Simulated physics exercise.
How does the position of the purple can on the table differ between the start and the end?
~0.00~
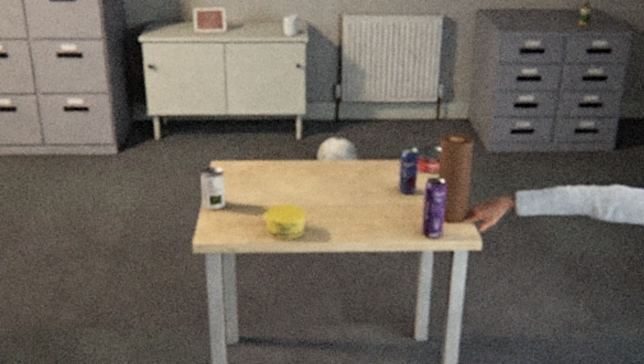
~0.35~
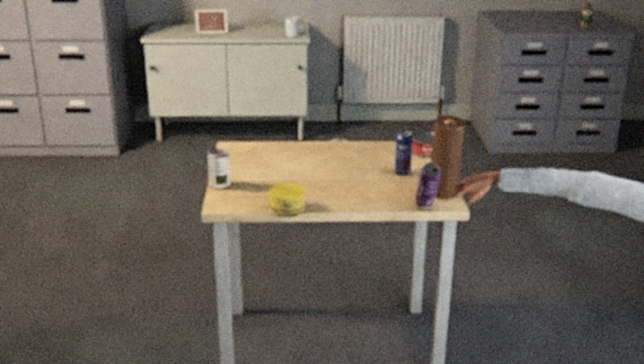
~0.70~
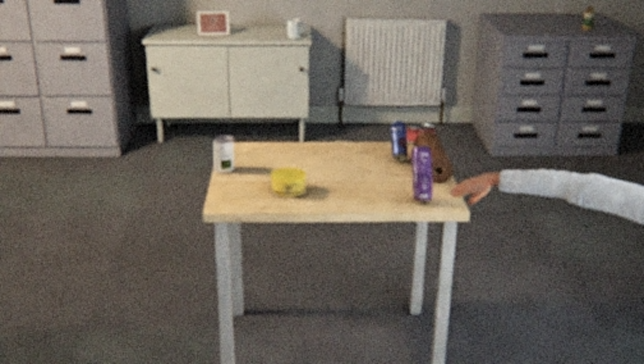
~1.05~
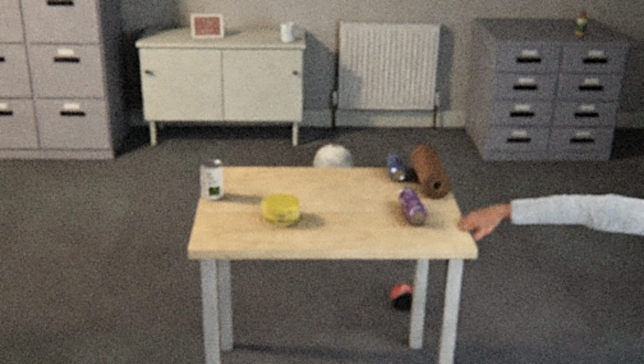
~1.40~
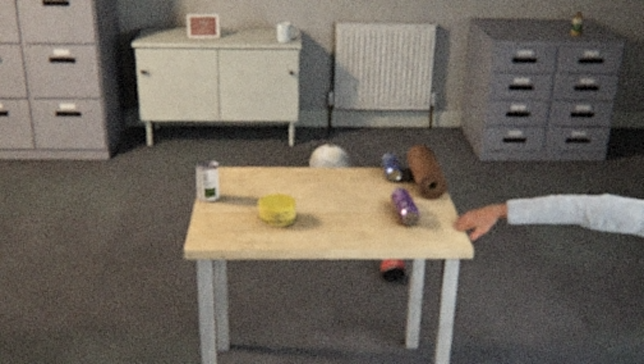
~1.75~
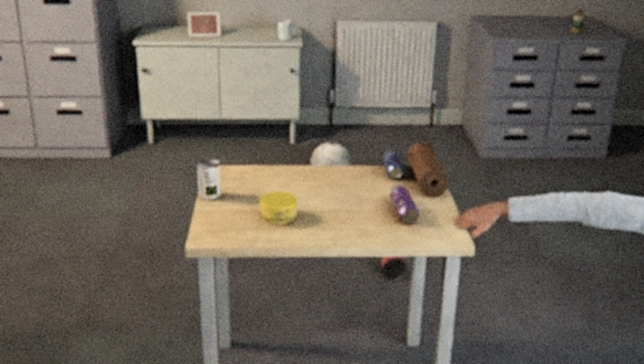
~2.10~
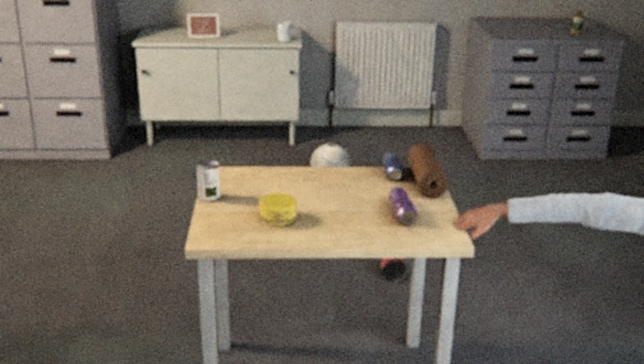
At the start the purple can stands upright near the right side of the table, and at the end it is lying on its side on the tabletop.
